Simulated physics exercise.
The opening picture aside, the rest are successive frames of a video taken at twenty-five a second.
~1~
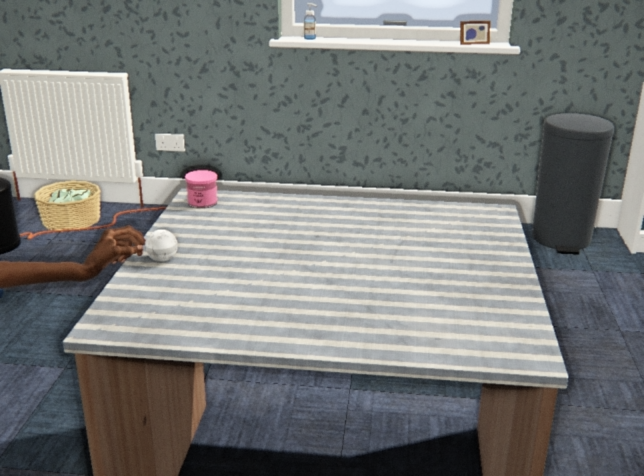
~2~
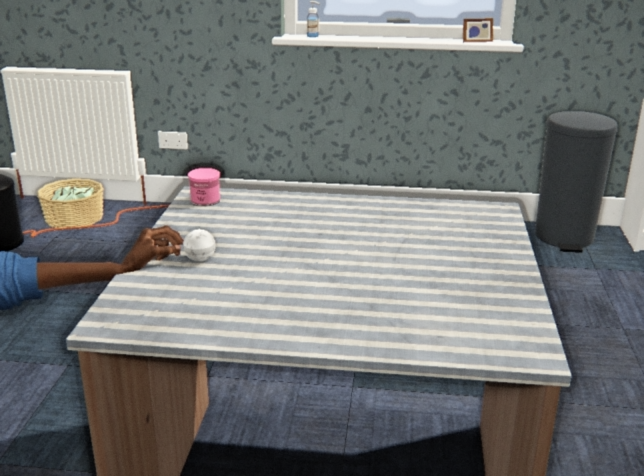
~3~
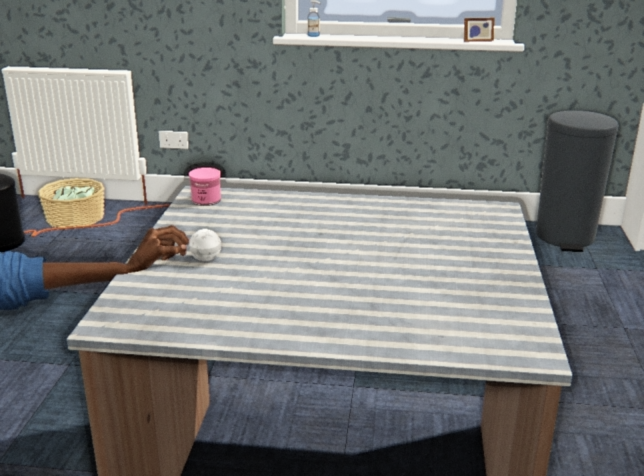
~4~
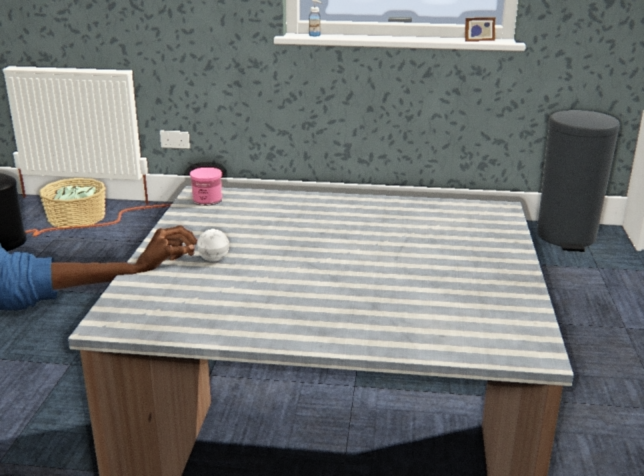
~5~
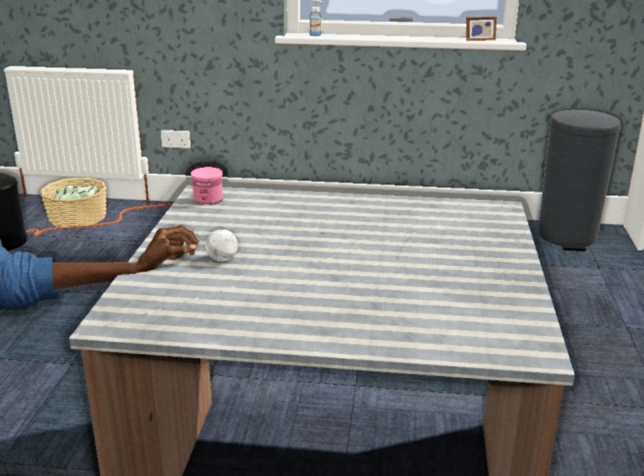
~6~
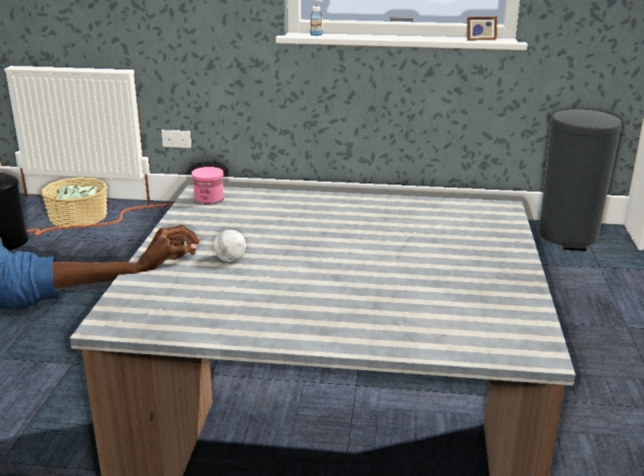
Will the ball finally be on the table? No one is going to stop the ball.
It never gets off the table.
Then, 0.20 s later than the last frame, white ball moved about its own width near (262, 247).
Then, 0.40 s later than the last frame, white ball moved well along near (286, 249).
When it is over, moved from the start, white ball. End places, in pixels of the last picture, white ball near (311, 251).
